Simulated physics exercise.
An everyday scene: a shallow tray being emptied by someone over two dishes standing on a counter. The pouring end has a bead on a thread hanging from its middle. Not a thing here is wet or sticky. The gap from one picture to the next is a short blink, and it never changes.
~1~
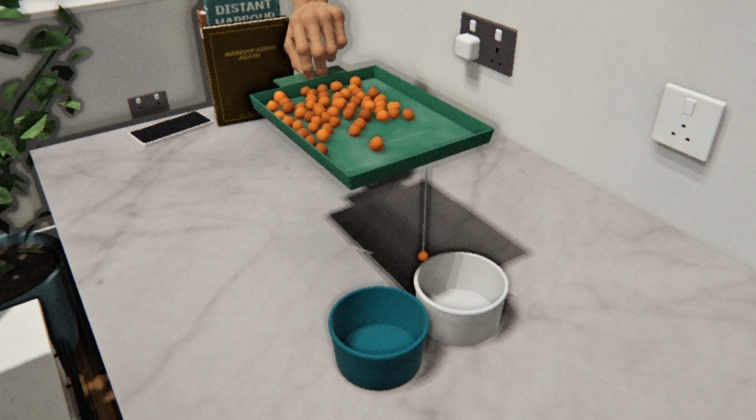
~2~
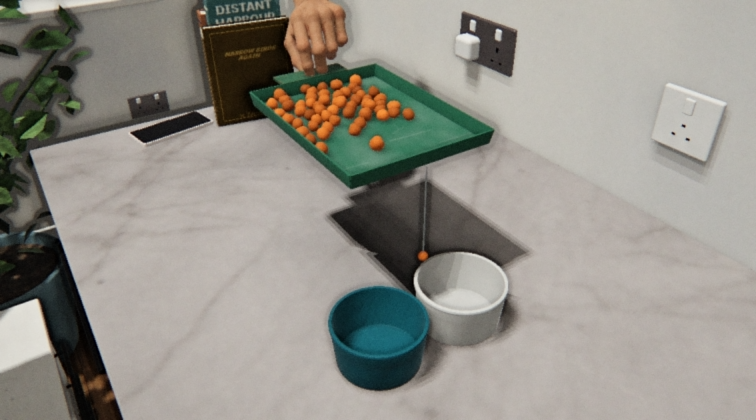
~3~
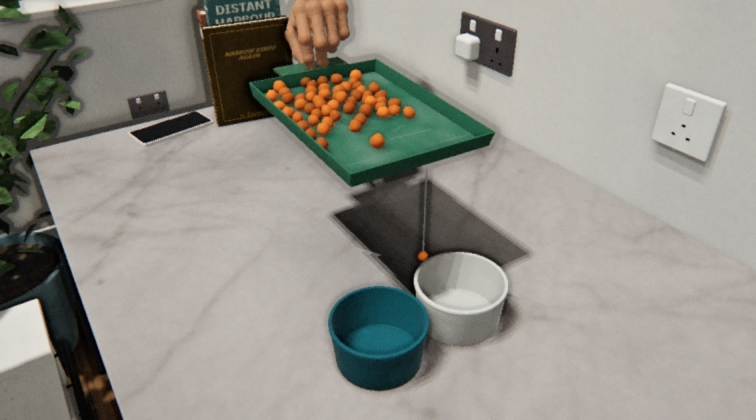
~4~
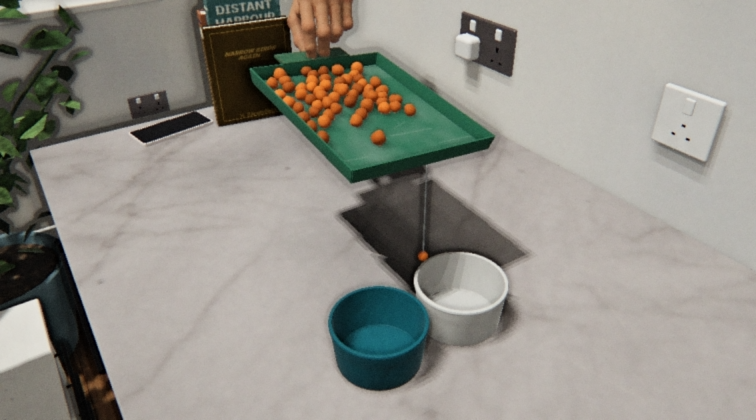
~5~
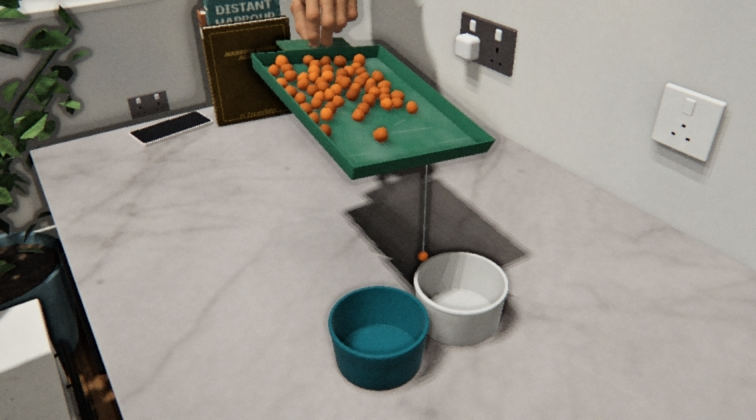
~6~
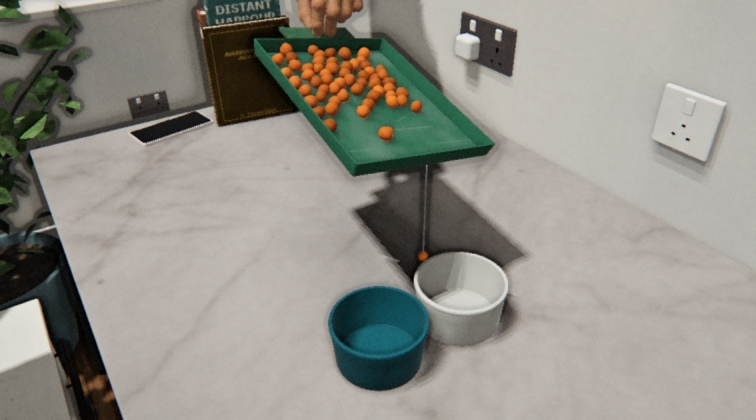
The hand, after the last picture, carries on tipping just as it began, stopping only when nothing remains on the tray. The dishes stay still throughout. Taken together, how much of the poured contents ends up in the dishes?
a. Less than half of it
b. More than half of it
Less than half of it.
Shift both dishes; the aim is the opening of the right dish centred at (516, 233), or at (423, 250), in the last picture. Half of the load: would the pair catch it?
The first time it's higher than half, the second time lower than half.
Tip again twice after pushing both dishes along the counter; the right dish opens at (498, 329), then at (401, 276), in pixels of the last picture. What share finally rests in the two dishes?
First position: Some 0 %; second position: Some 0 %.
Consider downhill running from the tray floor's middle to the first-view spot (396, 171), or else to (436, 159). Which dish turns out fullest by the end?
Leftward dish on the first try, Rightward dish on the second.
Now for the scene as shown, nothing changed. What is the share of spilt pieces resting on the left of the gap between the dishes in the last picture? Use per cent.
Close to 10 per cent.
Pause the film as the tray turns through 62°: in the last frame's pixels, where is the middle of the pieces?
(450, 129).
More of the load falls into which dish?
It's the one placed right that wins here.
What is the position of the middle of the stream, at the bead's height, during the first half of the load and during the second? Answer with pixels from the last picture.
Near (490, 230) to start, and near (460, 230) afterwards.
Shortly afterwards, tray tipped steeply; the bulk on the tray; only a few in the right dish; only a few outside both; a little in the air.
Next, tray tipped right over; the bulk on the tray; a little in the right dish; a little outside both.
Some moments later, tray tipped past a quarter turn; near a quarter in the right dish; near two thirds outside both.
In the end, tray tipped past a quarter turn; none at all in the left dish; near a quarter in the right dish; near two thirds outside both.
